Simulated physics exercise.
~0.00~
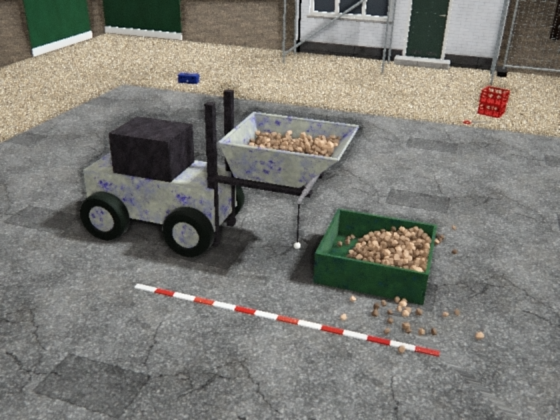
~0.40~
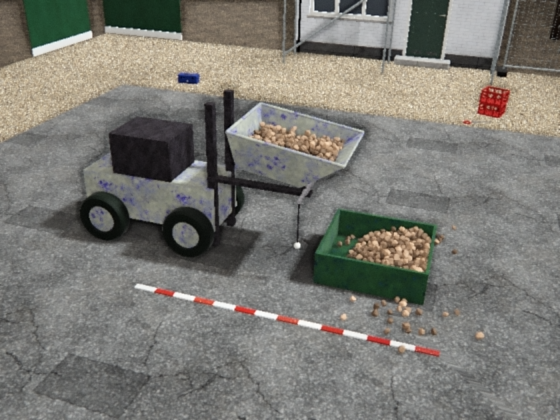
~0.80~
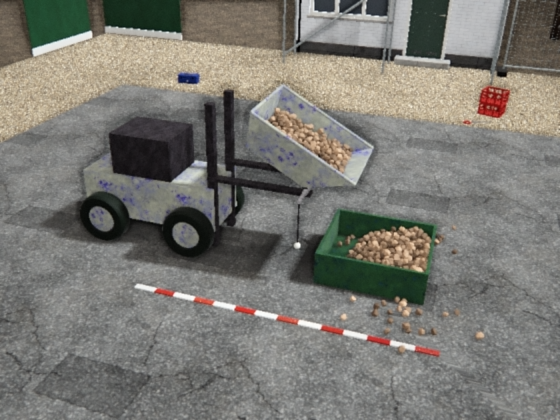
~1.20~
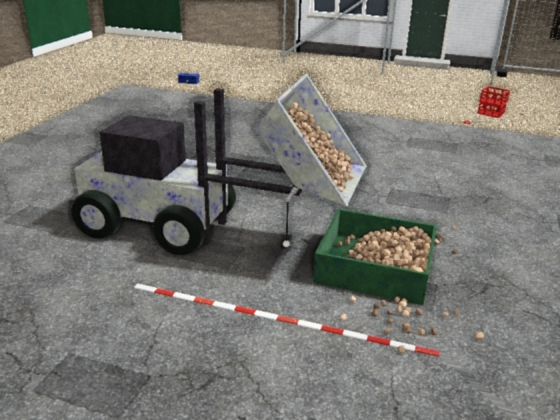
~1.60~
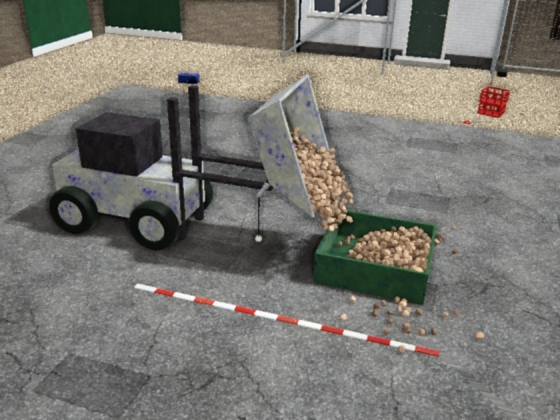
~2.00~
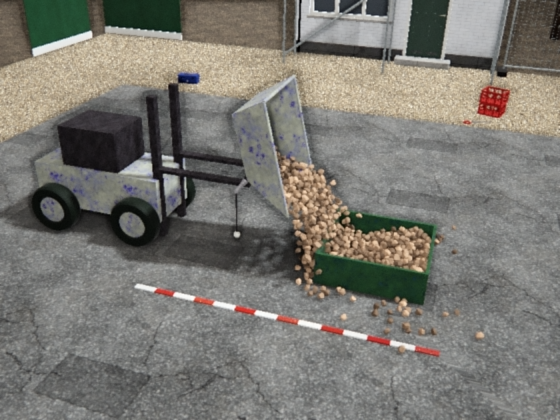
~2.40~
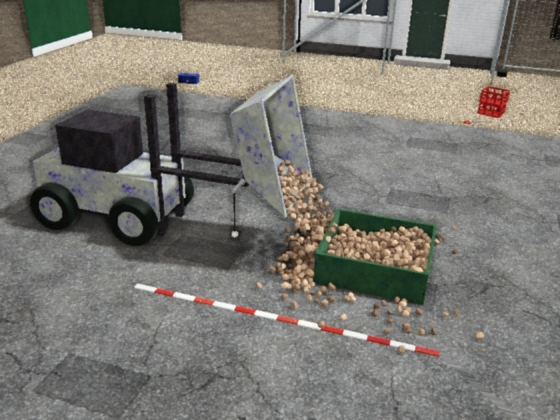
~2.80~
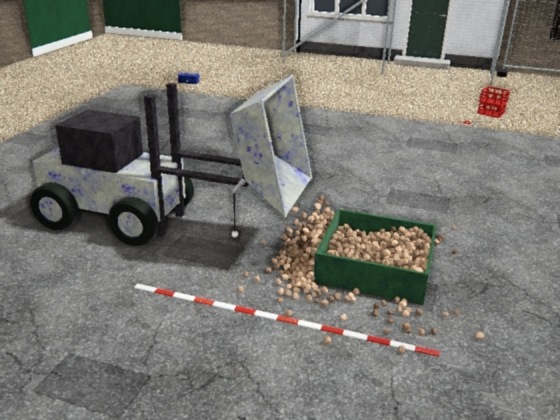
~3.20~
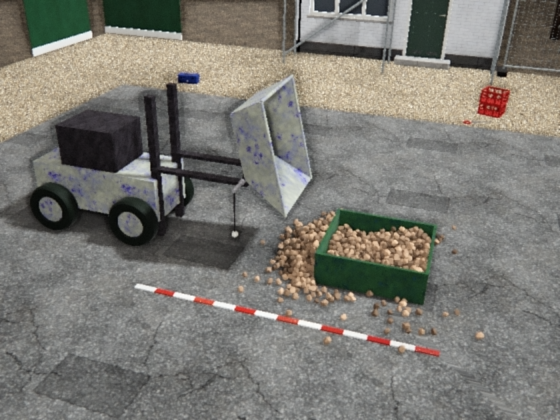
On grey tarmac, a forklift backs left while tipping stones partly into a green bin, spilling many.
